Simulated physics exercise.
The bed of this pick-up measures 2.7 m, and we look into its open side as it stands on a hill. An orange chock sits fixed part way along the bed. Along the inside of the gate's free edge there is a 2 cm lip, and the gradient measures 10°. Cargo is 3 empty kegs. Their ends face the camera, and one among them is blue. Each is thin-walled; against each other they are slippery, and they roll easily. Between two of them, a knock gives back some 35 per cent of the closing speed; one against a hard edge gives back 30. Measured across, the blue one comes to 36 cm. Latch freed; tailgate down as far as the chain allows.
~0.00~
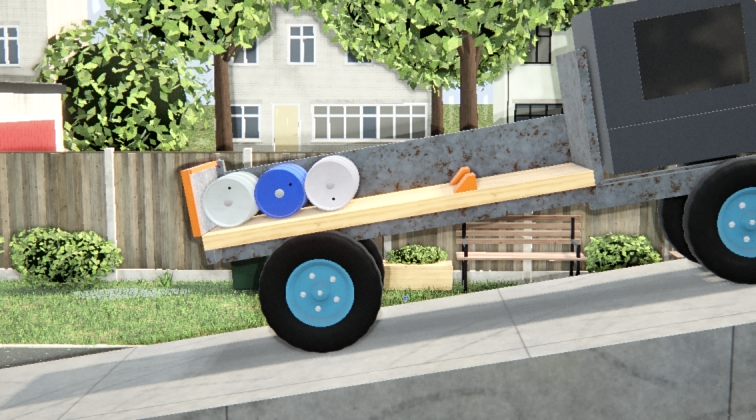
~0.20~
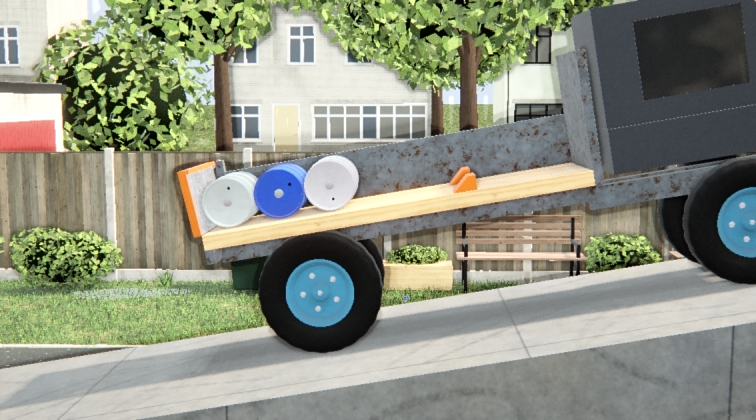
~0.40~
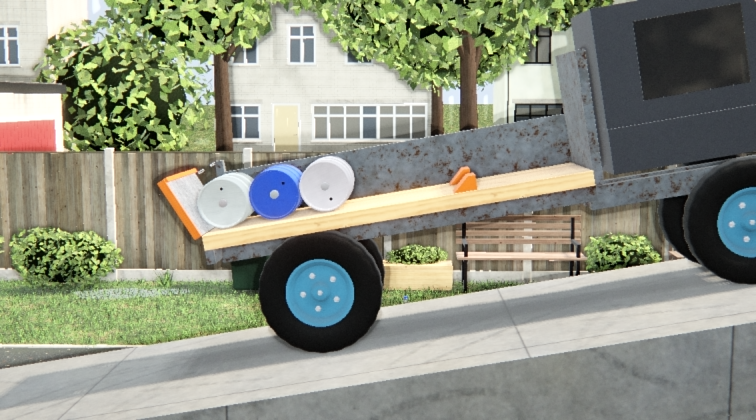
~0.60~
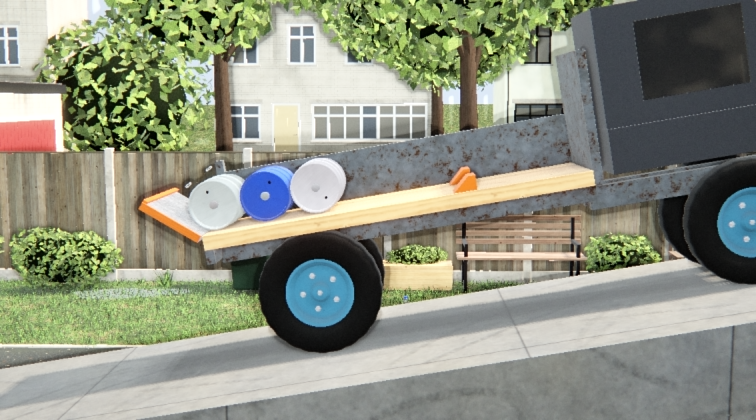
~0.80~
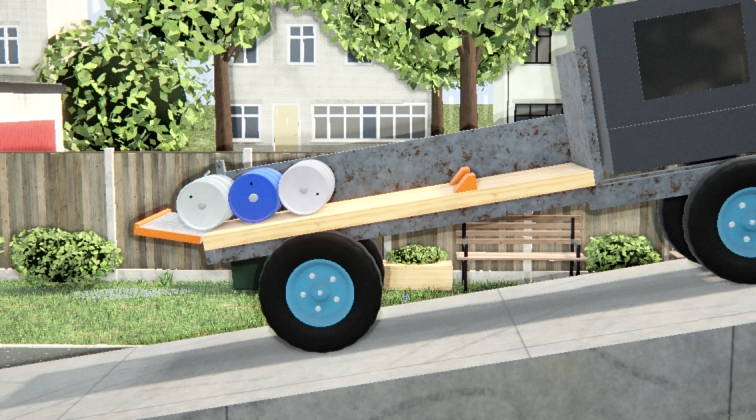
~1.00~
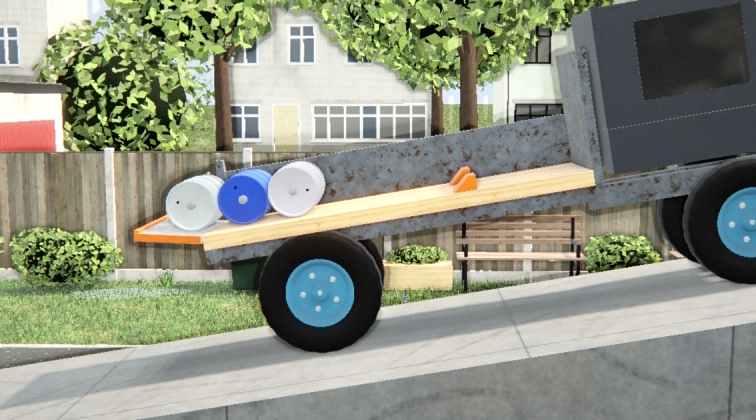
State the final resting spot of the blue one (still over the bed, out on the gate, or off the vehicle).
The blue one rests out on the gate.
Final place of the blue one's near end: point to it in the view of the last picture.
Roughly (155, 204).
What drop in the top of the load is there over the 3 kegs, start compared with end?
15 cm.
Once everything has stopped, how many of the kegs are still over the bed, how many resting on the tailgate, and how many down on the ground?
Counts in the order asked: 1, 1, 1.
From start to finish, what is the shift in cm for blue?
Displacement for blue: 90.
Then, 1.4 s in, blue is on the bed, 10 cm short of the hinge, rolling left; 0 out so far.
Then, 1.8 s in, blue is on the gate, 5 cm past the hinge, rolling left; 0 out so far.
In the end (4.1 s), blue is on the gate, 30 cm past the hinge; 1 out so far.
